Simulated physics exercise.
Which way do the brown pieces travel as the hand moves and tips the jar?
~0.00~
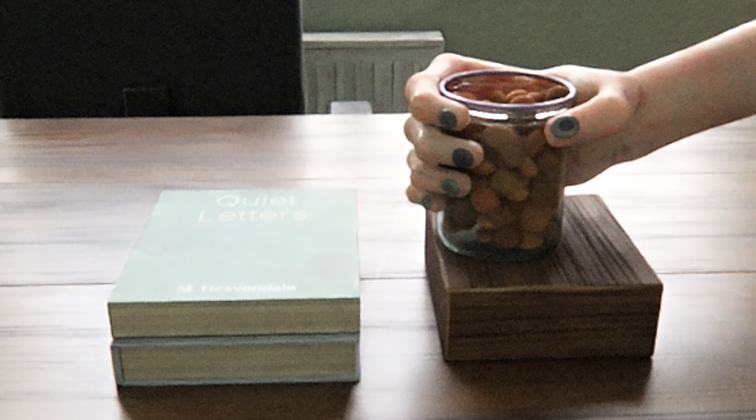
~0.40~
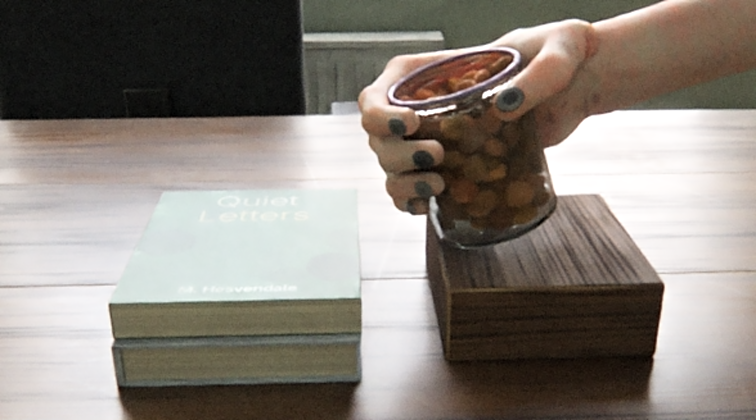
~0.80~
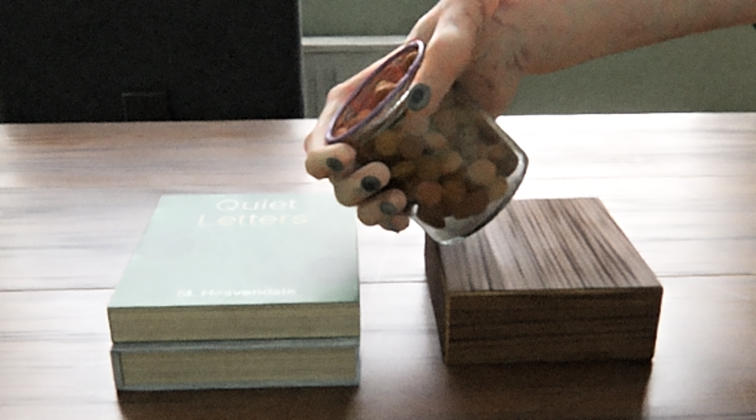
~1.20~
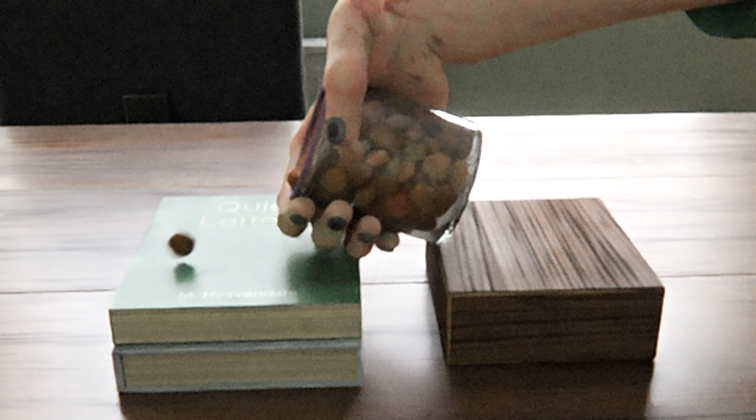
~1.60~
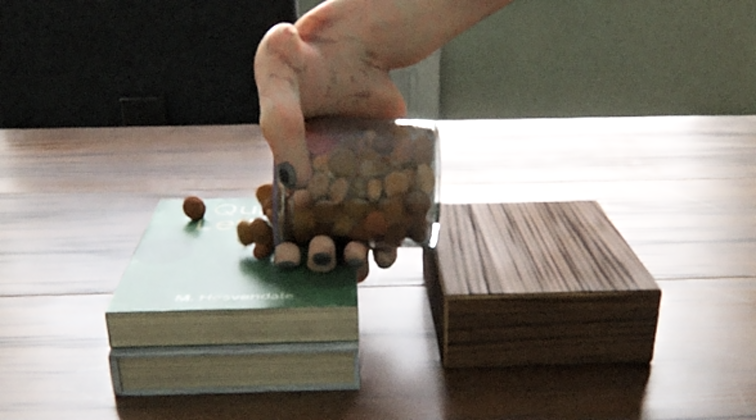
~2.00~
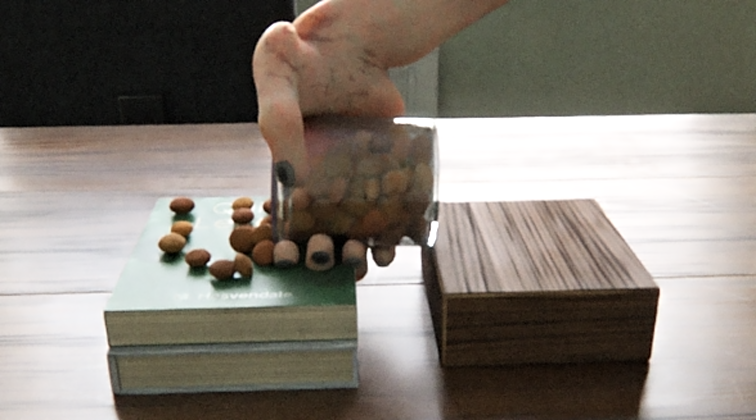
The brown pieces move to the left, toward the stacked books.
